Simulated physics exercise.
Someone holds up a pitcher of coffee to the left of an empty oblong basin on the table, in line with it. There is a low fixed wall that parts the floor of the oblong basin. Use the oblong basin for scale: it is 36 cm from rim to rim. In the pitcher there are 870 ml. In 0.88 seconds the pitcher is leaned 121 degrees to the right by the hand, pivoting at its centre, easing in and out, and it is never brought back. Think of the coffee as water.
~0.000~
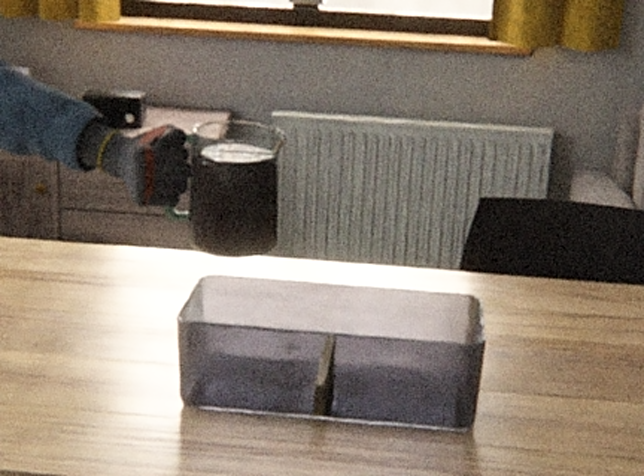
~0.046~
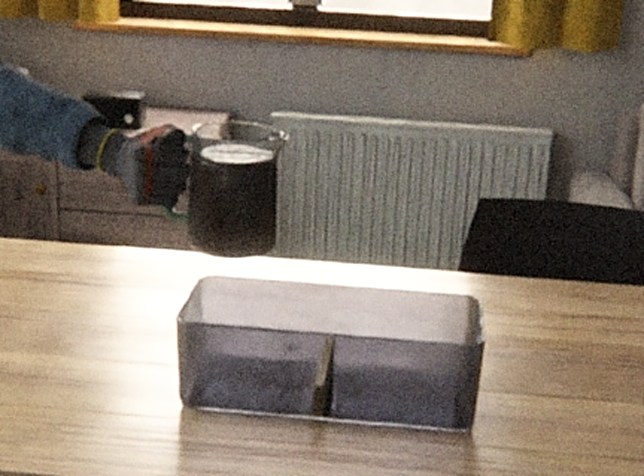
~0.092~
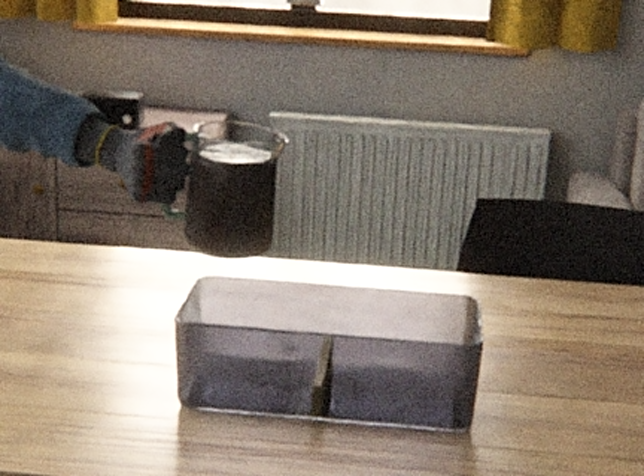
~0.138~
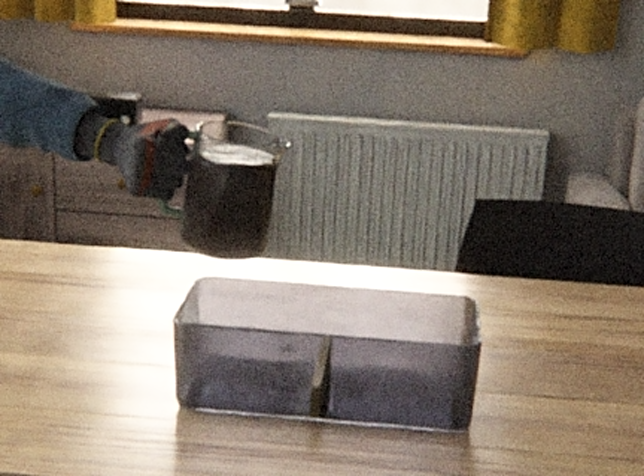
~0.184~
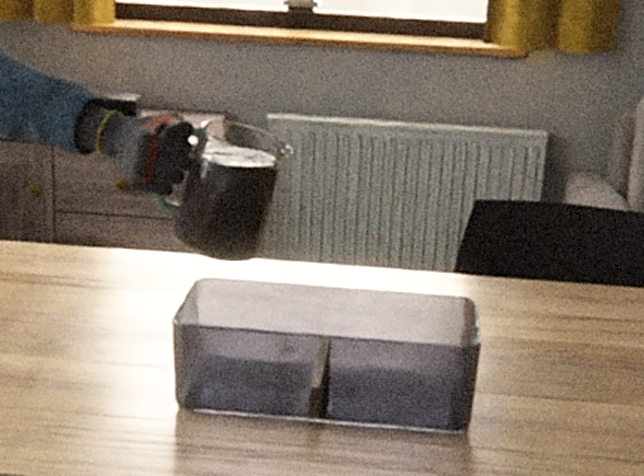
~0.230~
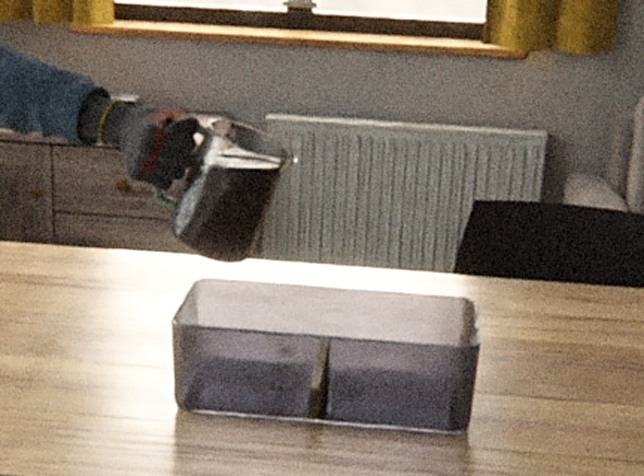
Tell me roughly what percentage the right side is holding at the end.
At the end it holds about 72 per cent.
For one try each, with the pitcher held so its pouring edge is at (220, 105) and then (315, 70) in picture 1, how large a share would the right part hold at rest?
In order, 10 and 80 per cent.
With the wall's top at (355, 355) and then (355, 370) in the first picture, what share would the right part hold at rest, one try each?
Respectively 20 and 30 %.
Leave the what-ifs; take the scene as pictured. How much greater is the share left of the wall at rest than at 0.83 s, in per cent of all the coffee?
Near 18 percent, more or less.
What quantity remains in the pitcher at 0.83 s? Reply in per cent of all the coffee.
What remains is about 18 percent of it all.
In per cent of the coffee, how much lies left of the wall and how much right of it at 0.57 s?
About 0 % left, 4 % right.
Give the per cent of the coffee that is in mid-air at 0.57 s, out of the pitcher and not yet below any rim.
Around 18 in a hundred.
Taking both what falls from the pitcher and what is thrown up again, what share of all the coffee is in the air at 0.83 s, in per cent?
Some 18 % is up in the air.
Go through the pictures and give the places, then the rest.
The first frame shows tilt 0°; pouring edge (287, 136); surface from (196, 151) to (275, 156); the oblong basin's rim runs from (189, 298) to (483, 321); the wall's top is at (326, 360).
The second frame shows tilt 1°; pouring edge (287, 137); surface from (197, 151) to (274, 157).
The third frame shows tilt 3°; pouring edge (287, 140); surface from (196, 151) to (275, 158).
The fourth frame shows tilt 7°; pouring edge (289, 145); surface from (195, 154) to (276, 160).
The fifth frame shows tilt 13°; pouring edge (292, 151); surface from (195, 159) to (279, 162).
The sixth frame shows tilt 19°; pouring edge (296, 160); surface from (190, 173) to (283, 165).
By 0.57 s the tilt is 89° and 78 per cent is still to pour, 0 is left of the wall and 4 right of it.
By 0.83 s the tilt is 120° and 18 per cent is still to pour, 9 is left of the wall and 55 right of it.
By 1.09 s the tilt is 121° and 0 per cent is still to pour, 25 is left of the wall and 73 right of it.
By 1.38 s the tilt is 121° and 0 per cent is still to pour, 27 is left of the wall and 72 right of it.
At rest 27 per cent lies left of the wall, 72 right of it and 1 outside.
